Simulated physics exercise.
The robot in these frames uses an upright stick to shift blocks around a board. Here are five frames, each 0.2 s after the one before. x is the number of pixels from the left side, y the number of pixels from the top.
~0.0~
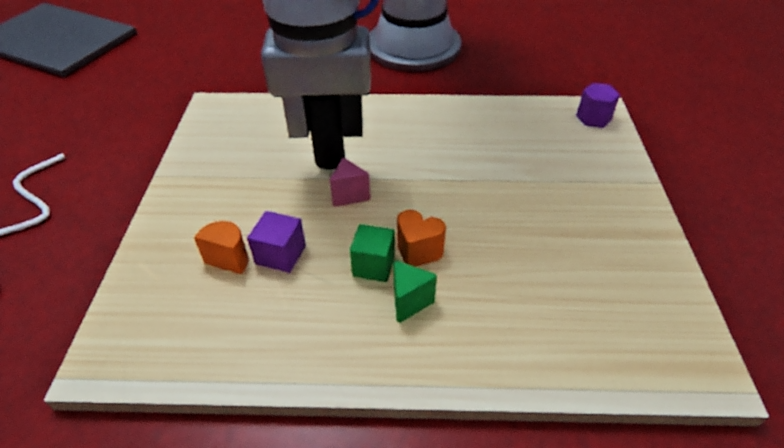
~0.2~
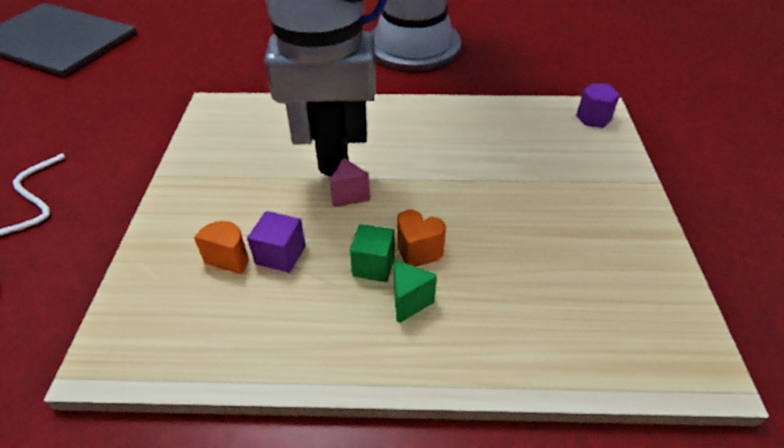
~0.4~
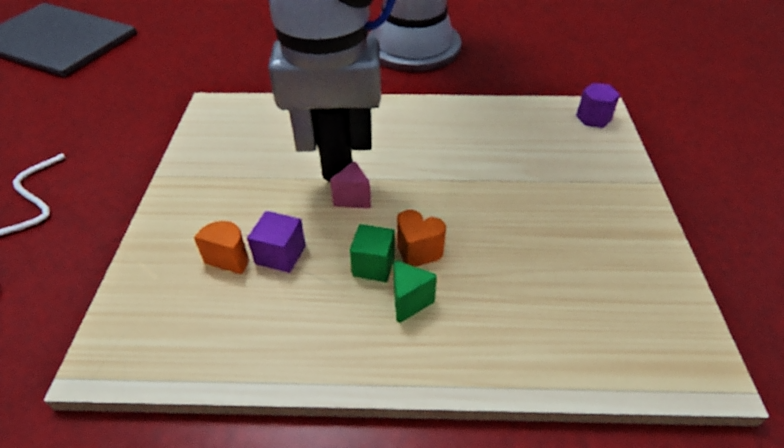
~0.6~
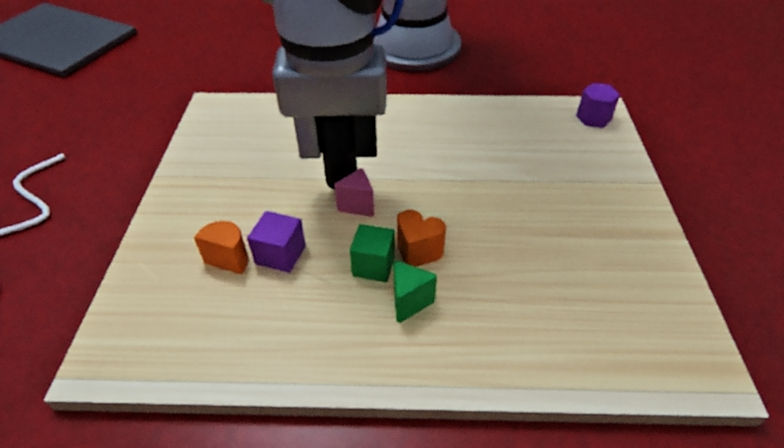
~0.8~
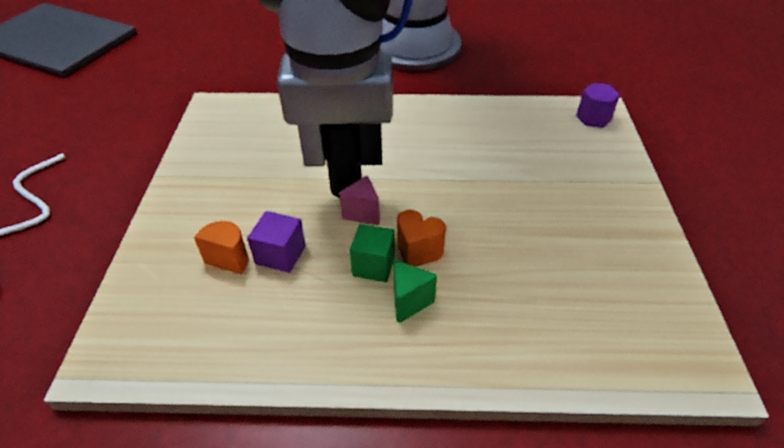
The clip shows a robot's dark upright stick moving toward the viewer on a wooden board, then nudging a pink block slightly forward and to the right, while the surrounding orange, purple and green blocks stay still.
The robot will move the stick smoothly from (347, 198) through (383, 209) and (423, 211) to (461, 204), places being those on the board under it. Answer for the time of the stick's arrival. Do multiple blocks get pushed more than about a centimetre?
I believe not.
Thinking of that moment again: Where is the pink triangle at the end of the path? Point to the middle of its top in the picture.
The answer is (384, 205).
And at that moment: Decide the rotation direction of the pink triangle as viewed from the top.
If we look at it from overhead, the pink triangle pivots clockwise.
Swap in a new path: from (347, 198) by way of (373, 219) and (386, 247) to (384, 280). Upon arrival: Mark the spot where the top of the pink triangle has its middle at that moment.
Located at (411, 271).
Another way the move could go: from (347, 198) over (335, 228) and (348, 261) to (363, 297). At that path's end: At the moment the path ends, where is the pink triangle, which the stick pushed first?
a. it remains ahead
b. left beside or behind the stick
I'll go with b - left beside or behind the stick.
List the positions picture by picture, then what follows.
Tip of the stick at (330, 160), middles of tops, pink triangle at (347, 170), orange heart-shaped block at (420, 225), in the first frame.
Stick at (334, 166), nothing pushed, in the second frame.
Stick at (338, 173), pink triangle at (351, 173), in the third frame.
Stick at (342, 180), pink triangle at (356, 180), in the fourth frame.
Stick at (346, 188), pink triangle at (362, 188), orange heart-shaped block at (420, 225), in the fifth frame.
The first path, step by step. One third of the way, stick at (383, 199); pink triangle at (383, 204), turned 45° clockwise.
Two thirds of the way, stick at (424, 201); pink triangle at (384, 205), turned 50° clockwise.
At the end, stick at (462, 194); pink triangle at (384, 205), turned 50° clockwise; orange heart-shaped block unmoved.
